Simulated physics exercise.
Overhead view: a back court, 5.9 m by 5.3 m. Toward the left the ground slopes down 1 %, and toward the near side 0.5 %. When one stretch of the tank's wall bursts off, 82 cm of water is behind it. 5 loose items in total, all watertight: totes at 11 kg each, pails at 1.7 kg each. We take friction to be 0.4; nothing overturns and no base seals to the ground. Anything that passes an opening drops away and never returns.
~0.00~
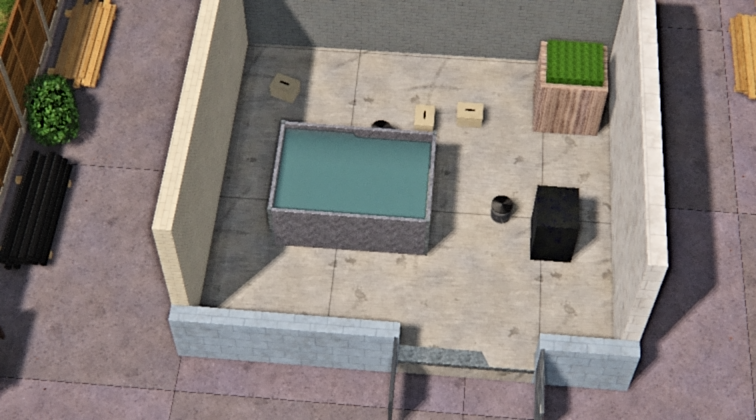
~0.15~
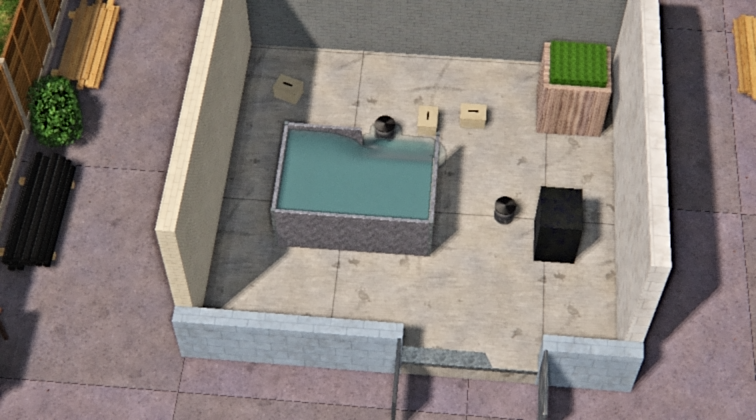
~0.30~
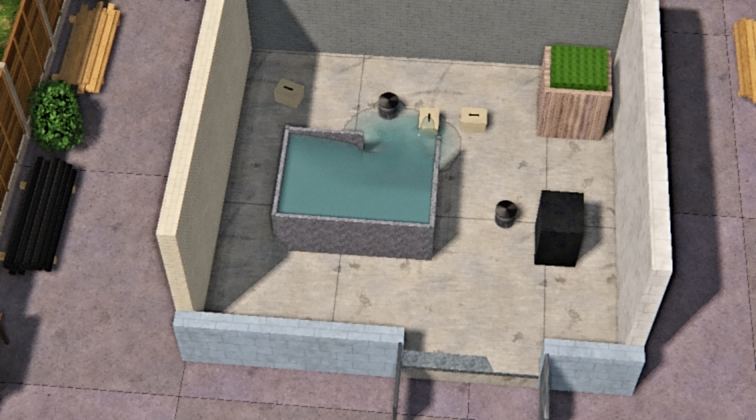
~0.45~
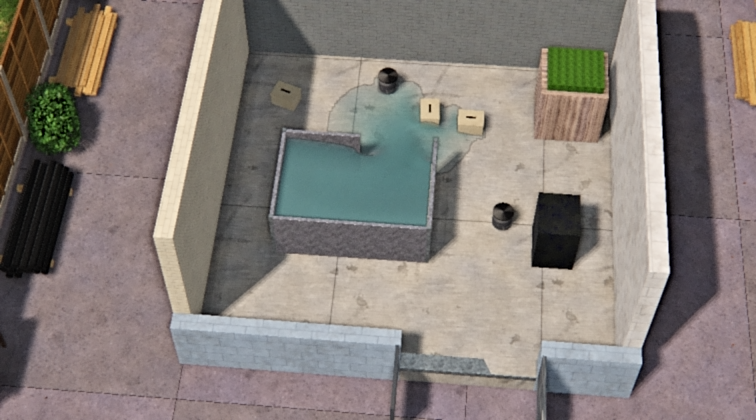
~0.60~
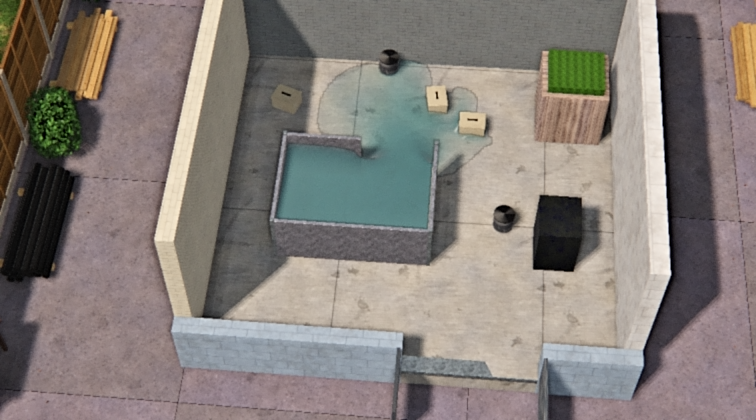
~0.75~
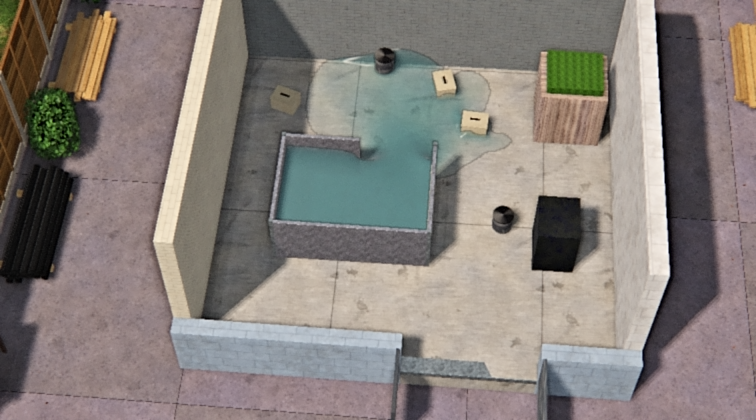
Stone tank in a walled court bursting open along its far wall, water spreading outward and pushing a dark pail and pale boxes.
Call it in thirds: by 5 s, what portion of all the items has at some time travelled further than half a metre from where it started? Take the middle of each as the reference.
The portion is at least two thirds.
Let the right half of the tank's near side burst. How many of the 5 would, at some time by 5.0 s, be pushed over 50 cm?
1.
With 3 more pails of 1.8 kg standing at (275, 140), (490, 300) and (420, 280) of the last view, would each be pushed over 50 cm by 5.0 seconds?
Reading them off in order: Clears the mark, clears the mark, not beyond.
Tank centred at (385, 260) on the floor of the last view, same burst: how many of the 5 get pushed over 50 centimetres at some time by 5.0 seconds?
Count: 4.
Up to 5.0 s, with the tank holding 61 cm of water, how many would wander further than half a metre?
Under that setup the answer is 5.
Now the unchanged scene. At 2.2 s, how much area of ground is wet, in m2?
My estimate is roughly 14 m2.
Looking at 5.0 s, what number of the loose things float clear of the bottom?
The count is 4.
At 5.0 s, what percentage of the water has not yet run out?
I'd say some 100 percent hasn't gone yet.
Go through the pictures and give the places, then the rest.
In the first picture, a pail at (381, 128), on the bottom; a tote at (425, 115), on the bottom; 3.3 m2 under water; 0 of 5 have shifted.
In the second picture, a pail at (385, 123), on the bottom, 11 cm from its start; a tote at (428, 116), on the bottom; 4.0 m2 under water; 1 of 5 have shifted.
In the third picture, a pail at (389, 100), on the bottom, 64 cm from its start; a tote at (429, 118), on the bottom, 5 cm from its start; water covers 5.0 m2; 1 of 5 have shifted.
In the fourth picture, a pail at (388, 75) rests on the ground, 120 cm from its start; a tote at (430, 109) rests on the ground, 28 cm from its start; 6.2 m2 under water; 2 of 5 have shifted.
In the fifth picture, a pail at (389, 57) rests on the ground, 164 cm from its start; a tote at (437, 96), on the bottom, 61 cm from its start; 7.7 m2 under water; 2 of 5 have shifted.
In the sixth picture, a pail at (385, 55), afloat, 164 cm from its start; a tote at (445, 80) rests on the ground, 98 cm from its start; water covers 8.7 m2; 3 of 5 have shifted.
After 1.1 s 3 of 5 are over 50 cm from their spots; 2 afloat.
After 2.2 s 3 of 5 are over 50 cm from their spots; 3 afloat.
After 3.5 s 5 of 5 are over 50 cm from their spots; 3 afloat.
After 5.0 s 5 of 5 are over 50 cm from their spots, and 5 have been at some point; 4 afloat.
